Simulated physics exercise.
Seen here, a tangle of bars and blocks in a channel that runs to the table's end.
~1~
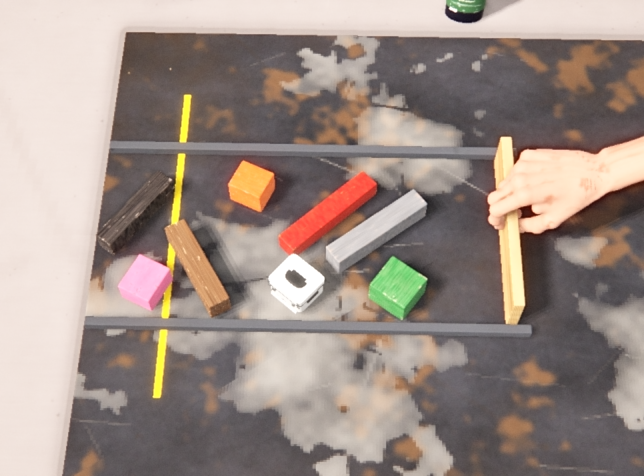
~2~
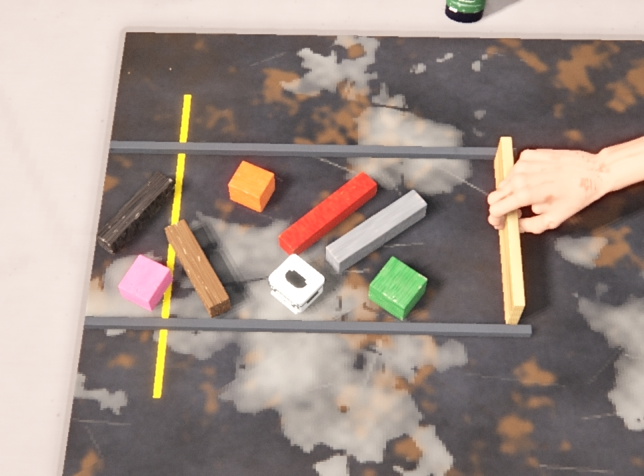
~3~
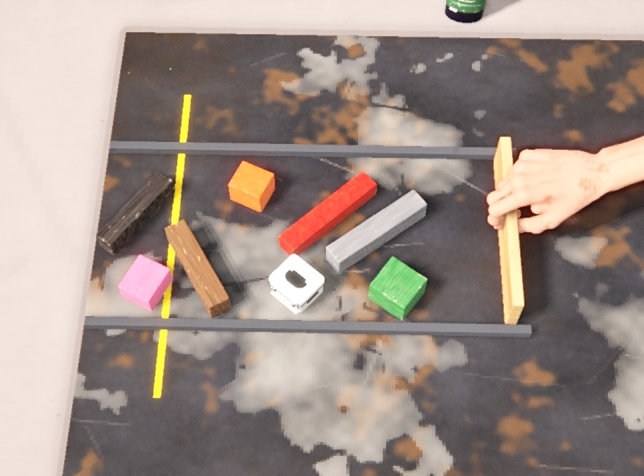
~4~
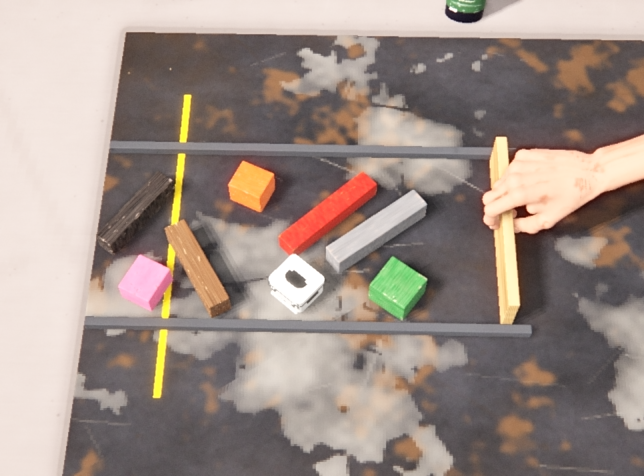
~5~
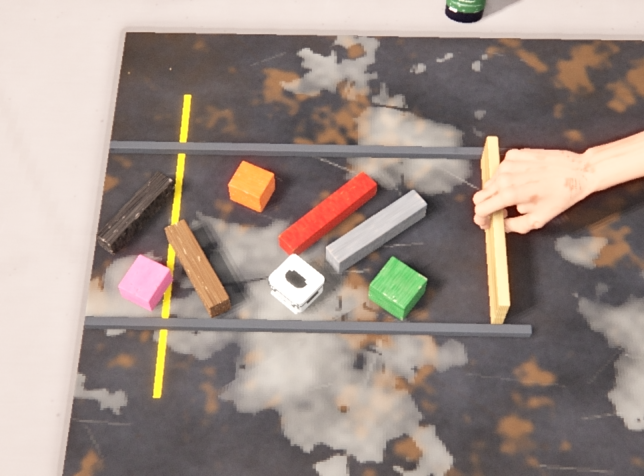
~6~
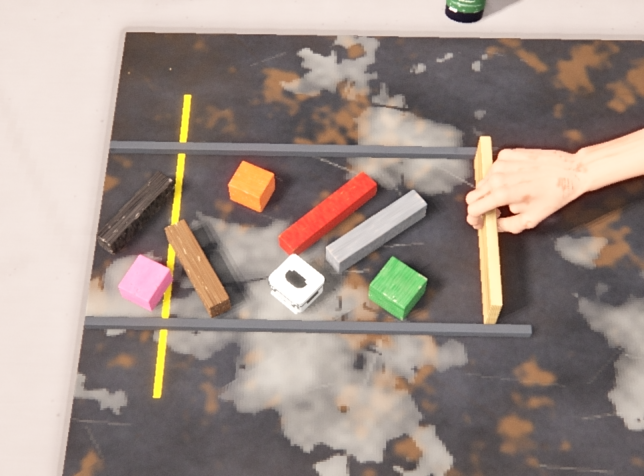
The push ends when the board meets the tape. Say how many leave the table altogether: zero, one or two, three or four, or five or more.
As it turns out, the number that fall off is three or four.
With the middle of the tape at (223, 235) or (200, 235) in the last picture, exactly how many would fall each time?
The counts: 0 and 1.
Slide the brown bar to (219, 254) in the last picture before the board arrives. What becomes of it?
It tumbles off.
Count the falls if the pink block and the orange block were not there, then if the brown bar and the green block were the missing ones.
First 2, then 1.
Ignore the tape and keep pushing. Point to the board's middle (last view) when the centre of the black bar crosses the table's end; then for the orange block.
For the black bar at (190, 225), for the orange block at (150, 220).
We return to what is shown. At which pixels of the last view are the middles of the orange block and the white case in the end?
About (127, 164), and the other about (101, 297).
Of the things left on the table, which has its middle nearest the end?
Foremost is the white case.
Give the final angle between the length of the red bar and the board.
Roughly 25° out of line.
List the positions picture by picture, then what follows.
The first picture shows black bar (136, 213); pink block (146, 283); brown bar (198, 268); board (509, 229); tape (174, 234).
The second picture shows pink block (146, 283); board (509, 229).
The third picture shows brown bar (198, 268); green block (398, 288).
The fourth picture shows black bar (137, 213); white case (297, 285).
The fifth picture shows pink block (146, 283); orange block (252, 187).
The sixth picture shows black bar (137, 213); pink block (146, 283); brown bar (198, 268); board (488, 228); tape (174, 234).
Soon after, none off yet; black bar at rest near (137, 213); pink block at rest near (146, 283); brown bar at rest near (198, 268).
At rest, the number that fall off is three or four; fallen, brown bar, pink block and black bar.
